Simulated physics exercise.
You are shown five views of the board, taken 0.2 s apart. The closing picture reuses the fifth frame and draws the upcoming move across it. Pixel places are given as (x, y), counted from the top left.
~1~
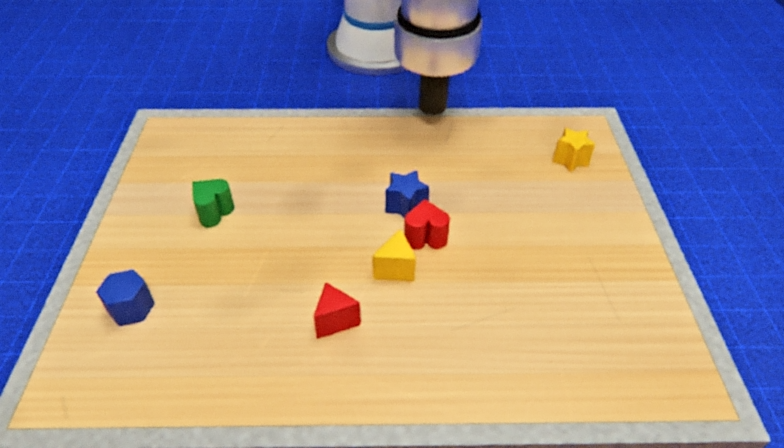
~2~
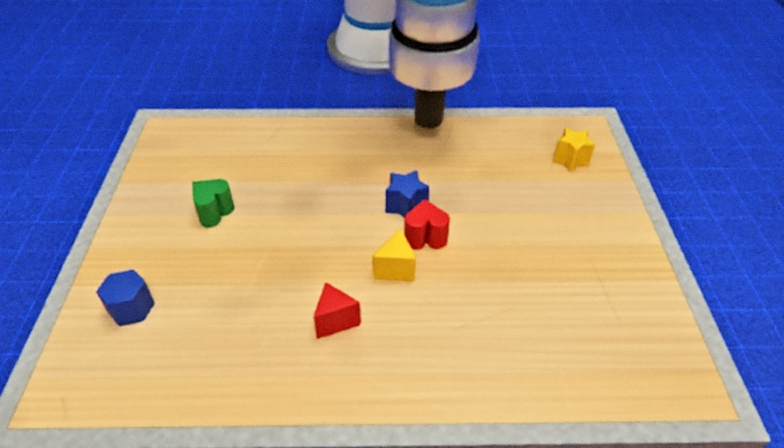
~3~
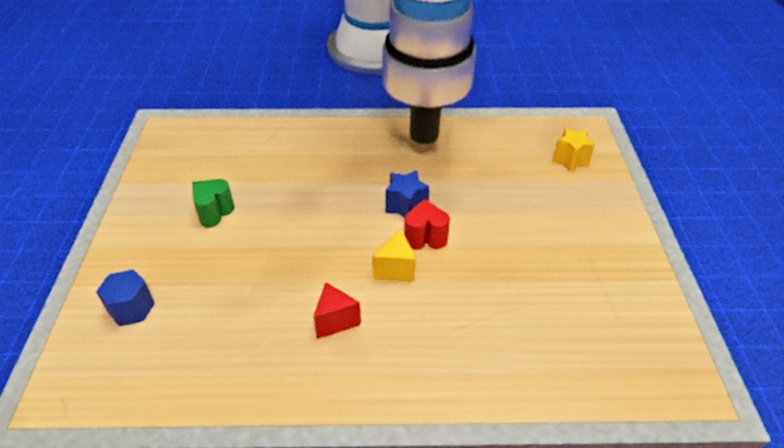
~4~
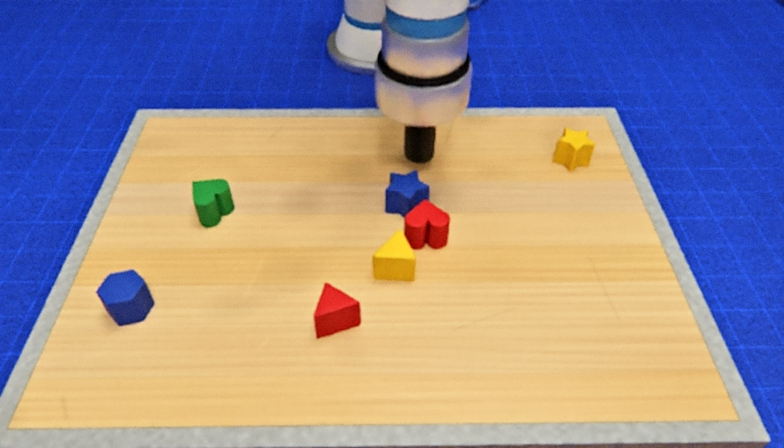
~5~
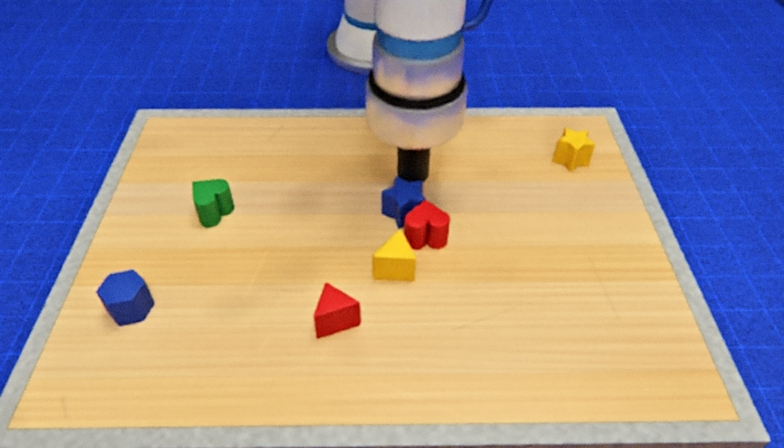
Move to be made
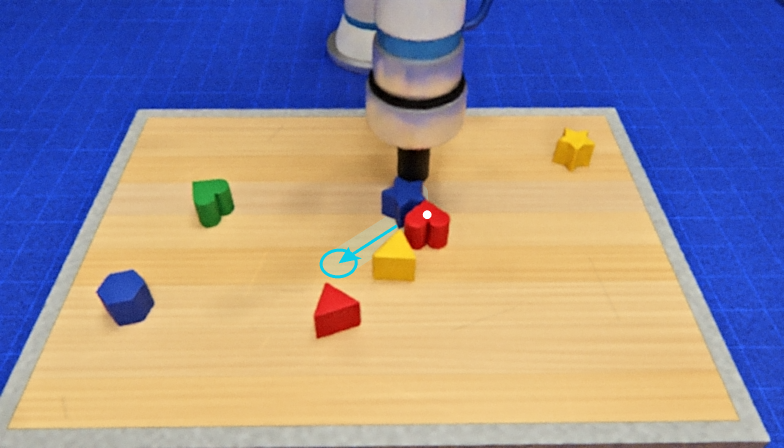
A robot arm with a dark tip moves forward from the far edge of a wooden board, drifting slightly left toward a blue star beside a red heart and yellow triangle. The tip reaches the star and nudges it slightly, while the other coloured blocks stay still.
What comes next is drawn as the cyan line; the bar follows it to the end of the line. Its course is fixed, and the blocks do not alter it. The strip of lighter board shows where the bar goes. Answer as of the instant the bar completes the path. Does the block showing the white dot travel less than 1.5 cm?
That would be a no.
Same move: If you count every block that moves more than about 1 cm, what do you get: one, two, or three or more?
Looking at the path, I think three or more of the blocks end up more than 1 cm away.
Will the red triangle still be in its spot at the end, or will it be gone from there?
The block in question stays where it was by the end.
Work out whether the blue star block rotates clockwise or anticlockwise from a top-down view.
Viewed from the top, it goes anticlockwise.
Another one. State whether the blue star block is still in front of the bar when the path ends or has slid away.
Left aside or behind.
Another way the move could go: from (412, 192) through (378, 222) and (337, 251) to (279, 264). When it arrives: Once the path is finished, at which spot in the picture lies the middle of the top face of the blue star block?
My prediction: (365, 242).
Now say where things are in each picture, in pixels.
The first picture shows tip of the bar at (433, 108), middles of tops, red triangle at (333, 300), yellow triangle at (396, 247), blue star block at (406, 183), red heart block at (427, 215).
The second picture shows bar at (429, 121), nothing pushed.
The third picture shows bar at (424, 137), nothing pushed.
The fourth picture shows bar at (419, 155), nothing pushed.
The fifth picture shows bar at (413, 176), red triangle at (333, 300), yellow triangle at (396, 247), blue star block at (405, 190), red heart block at (427, 215).
The line goes from (412, 192) through (404, 220) and (373, 241) to (339, 263); the dot is on the red heart block.
What follows on the original path. One third of the way, bar at (404, 204); blue star block at (394, 220); red heart block at (435, 232).
Two thirds of the way, bar at (372, 225); yellow triangle at (390, 272), turned 30° anticlockwise; blue star block at (370, 244), turned 15° anticlockwise; red heart block at (435, 232).
At the end, bar at (337, 247); red triangle unmoved; yellow triangle at (390, 280), turned 55° anticlockwise; blue star block at (355, 263), turned 50° anticlockwise; red heart block at (435, 232).
